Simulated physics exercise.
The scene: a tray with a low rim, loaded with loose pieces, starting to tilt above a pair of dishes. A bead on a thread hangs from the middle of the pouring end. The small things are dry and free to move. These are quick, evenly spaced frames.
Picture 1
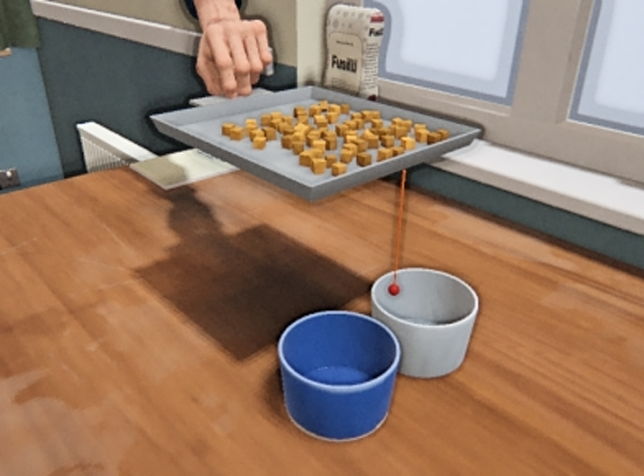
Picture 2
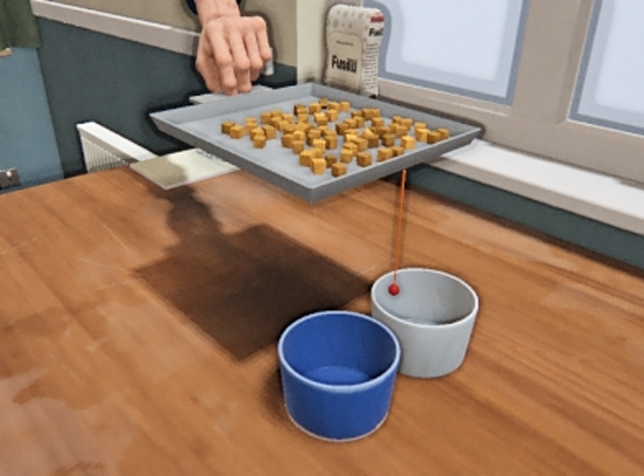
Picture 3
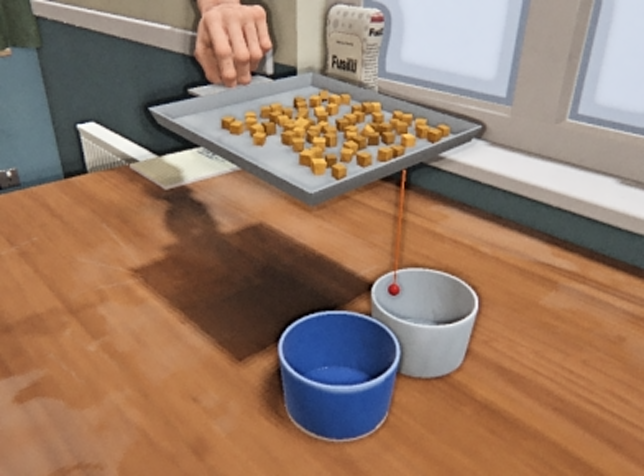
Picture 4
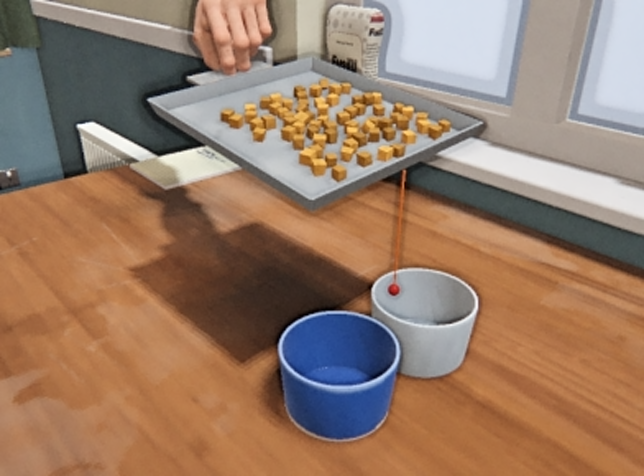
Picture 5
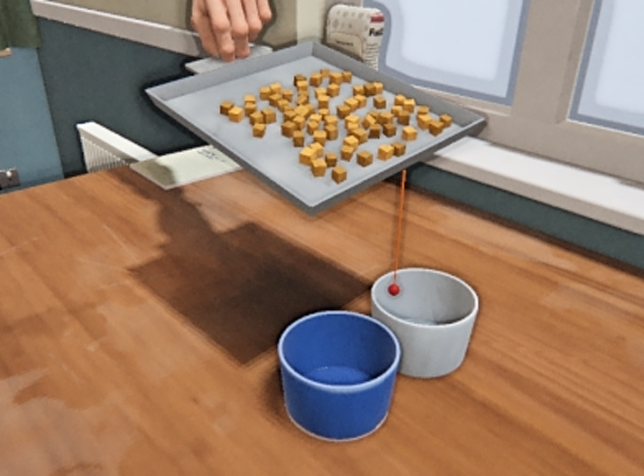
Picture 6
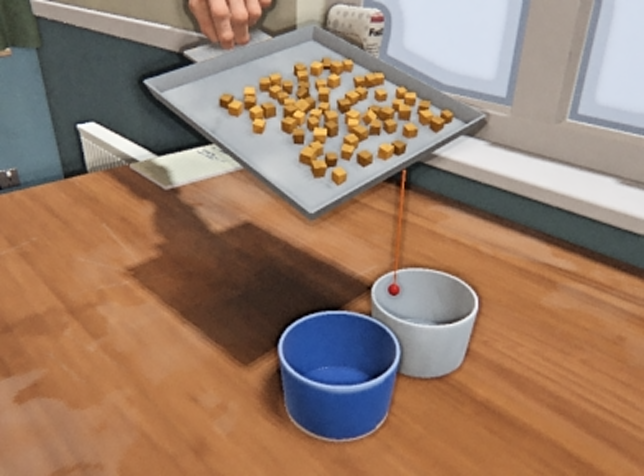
In a room with a wooden table beside a window, seen from slightly above by a still camera, a hand at the upper left holds a grey tray of golden-brown cubes. Below it stand a blue dish and, behind to its right, a pale grey one, with a red bead hanging on a thread. The hand and the tray's far side rise gradually, tilting it toward its lower near corner, while the cubes barely shift.
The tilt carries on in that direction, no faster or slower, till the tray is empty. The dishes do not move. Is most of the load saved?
They take the larger part between them.
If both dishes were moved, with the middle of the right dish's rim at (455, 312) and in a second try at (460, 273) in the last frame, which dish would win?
First the left-hand dish, then left.
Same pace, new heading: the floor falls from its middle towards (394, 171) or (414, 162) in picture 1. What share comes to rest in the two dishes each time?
Near 40 % and 20 %.
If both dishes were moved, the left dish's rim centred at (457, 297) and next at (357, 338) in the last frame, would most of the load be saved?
At the first place not half, at the second more than half.
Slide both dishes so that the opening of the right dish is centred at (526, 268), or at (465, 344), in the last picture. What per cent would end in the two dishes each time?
Roughly 0 per cent, and 0 per cent.
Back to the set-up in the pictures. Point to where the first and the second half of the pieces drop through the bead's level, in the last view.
First near (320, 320), later near (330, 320).
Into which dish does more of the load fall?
That is left.
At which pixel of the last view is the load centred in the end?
Around (334, 397).
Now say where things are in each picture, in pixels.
Corners of the pouring end at (312, 182) and (472, 129), level; middle of the load at (323, 133), croutons; left dish at (381, 401); right dish at (464, 341); bead on its thread at (394, 290), in the first frame.
Corners of the pouring end at (312, 183) and (472, 128), level; middle of the load at (323, 132), in the second frame.
Corners of the pouring end at (312, 187) and (473, 126), tipped barely, lowest at the left corner; middle of the load at (323, 127), in the third frame.
Corners of the pouring end at (312, 193) and (474, 122), tipped a little, lowest at the left corner; middle of the load at (323, 121), in the fourth frame.
Corners of the pouring end at (312, 199) and (475, 118), tipped a little, lowest at the left corner; middle of the load at (324, 115), in the fifth frame.
Corners of the pouring end at (312, 205) and (477, 114), tipped clearly, lowest at the left corner; middle of the load at (324, 109); left dish at (381, 401); right dish at (464, 341), in the sixth frame.
Soon after the last picture, tray tipped steeply; nearly all on the tray; a small part in the air.
A little later, tray tipped past a quarter turn; about half on the tray; about a quarter in the left dish; about a third in the air.
Later still, tray tipped past a quarter turn; nearly all in the left dish; a small part outside both.
At rest, tray tipped past a quarter turn; nearly all in the left dish; none in the right dish; a small part outside both.
